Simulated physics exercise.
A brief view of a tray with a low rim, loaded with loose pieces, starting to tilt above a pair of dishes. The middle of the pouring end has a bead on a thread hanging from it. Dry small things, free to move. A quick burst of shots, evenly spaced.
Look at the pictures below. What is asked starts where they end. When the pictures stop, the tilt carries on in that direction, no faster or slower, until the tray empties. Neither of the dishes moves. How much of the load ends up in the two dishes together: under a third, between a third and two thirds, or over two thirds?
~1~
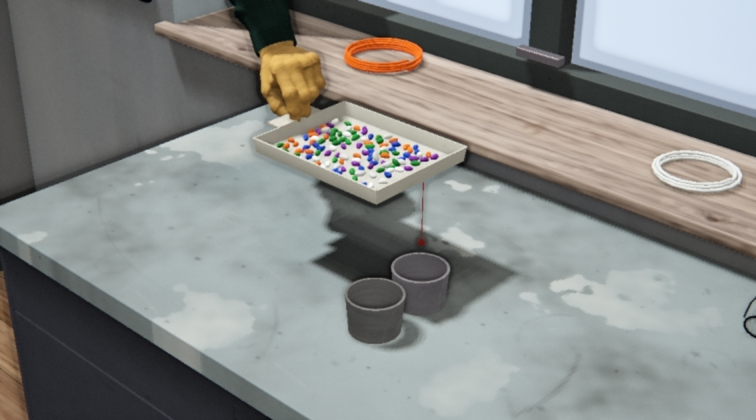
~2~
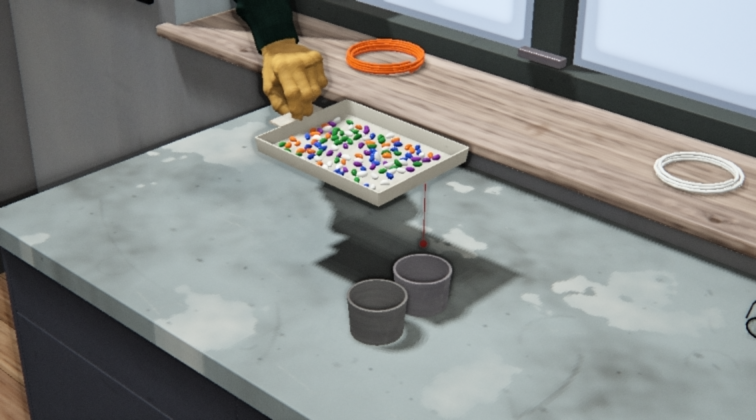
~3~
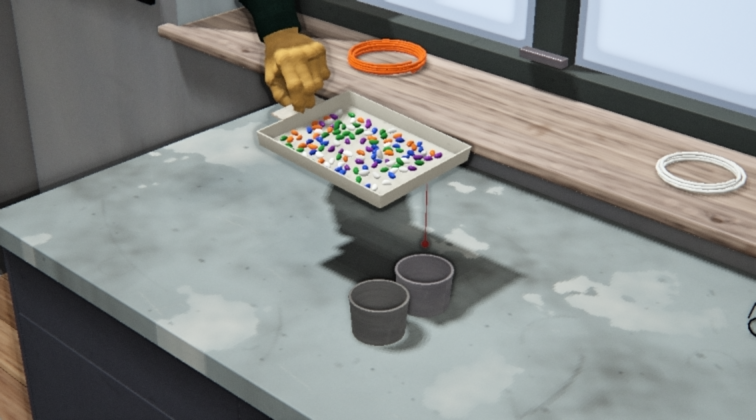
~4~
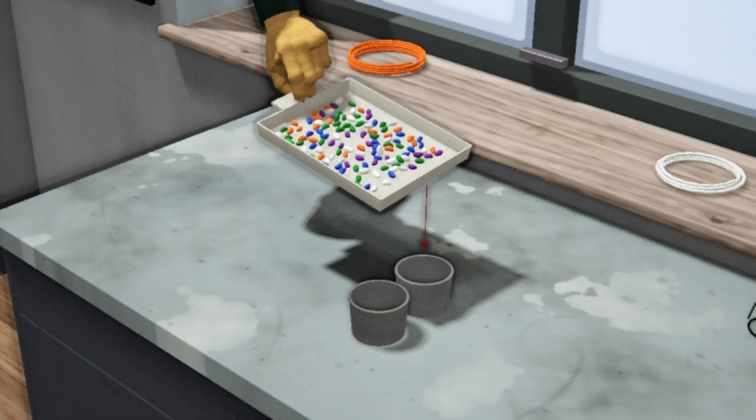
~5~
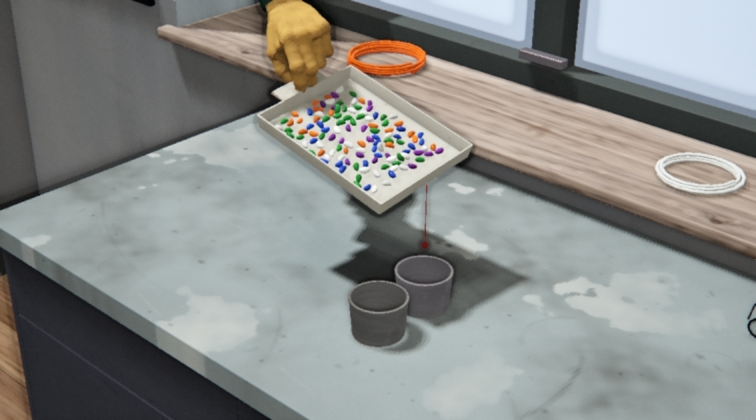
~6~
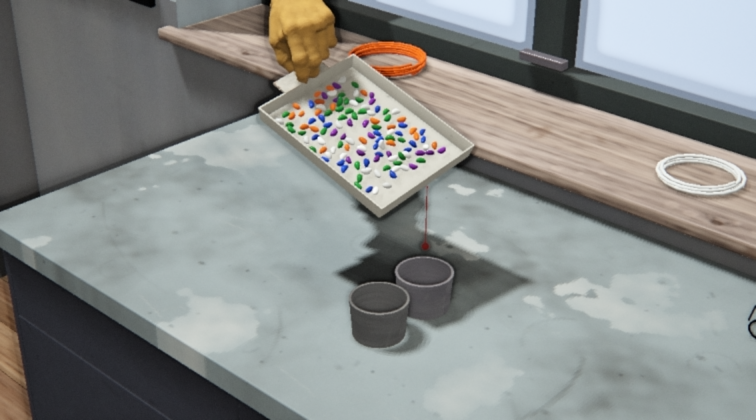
Together the dishes get between a third and two thirds of it.
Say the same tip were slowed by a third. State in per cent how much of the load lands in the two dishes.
Around 60 percent.
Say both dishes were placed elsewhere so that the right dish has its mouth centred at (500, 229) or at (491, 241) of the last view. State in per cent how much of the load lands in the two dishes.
In the first position around 0 percent, in the second around 10 percent.
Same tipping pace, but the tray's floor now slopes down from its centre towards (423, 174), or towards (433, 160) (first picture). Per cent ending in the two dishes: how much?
The first gives 10 %, the second 0 %.
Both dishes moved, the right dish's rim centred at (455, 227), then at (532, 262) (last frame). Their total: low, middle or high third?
Below one third; under a third.
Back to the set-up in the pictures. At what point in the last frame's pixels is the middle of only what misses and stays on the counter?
Near (380, 307).
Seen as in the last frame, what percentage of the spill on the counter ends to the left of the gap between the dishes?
Close to 70 %.
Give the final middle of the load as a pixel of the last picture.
I'd put the middle somewhere around (394, 315).
Soon after the last picture, tray tipped steeply; all on the tray.
A little later, tray tipped past a quarter turn; about half on the tray; about a quarter in the left dish; a small part in the right dish; a small part outside both; a small part in the air.
Later still, tray tipped past a quarter turn; about a third in the left dish; about a quarter in the right dish; about half outside both.
At rest, tray tipped past a quarter turn; about a third in the left dish; about a quarter in the right dish; about half outside both.
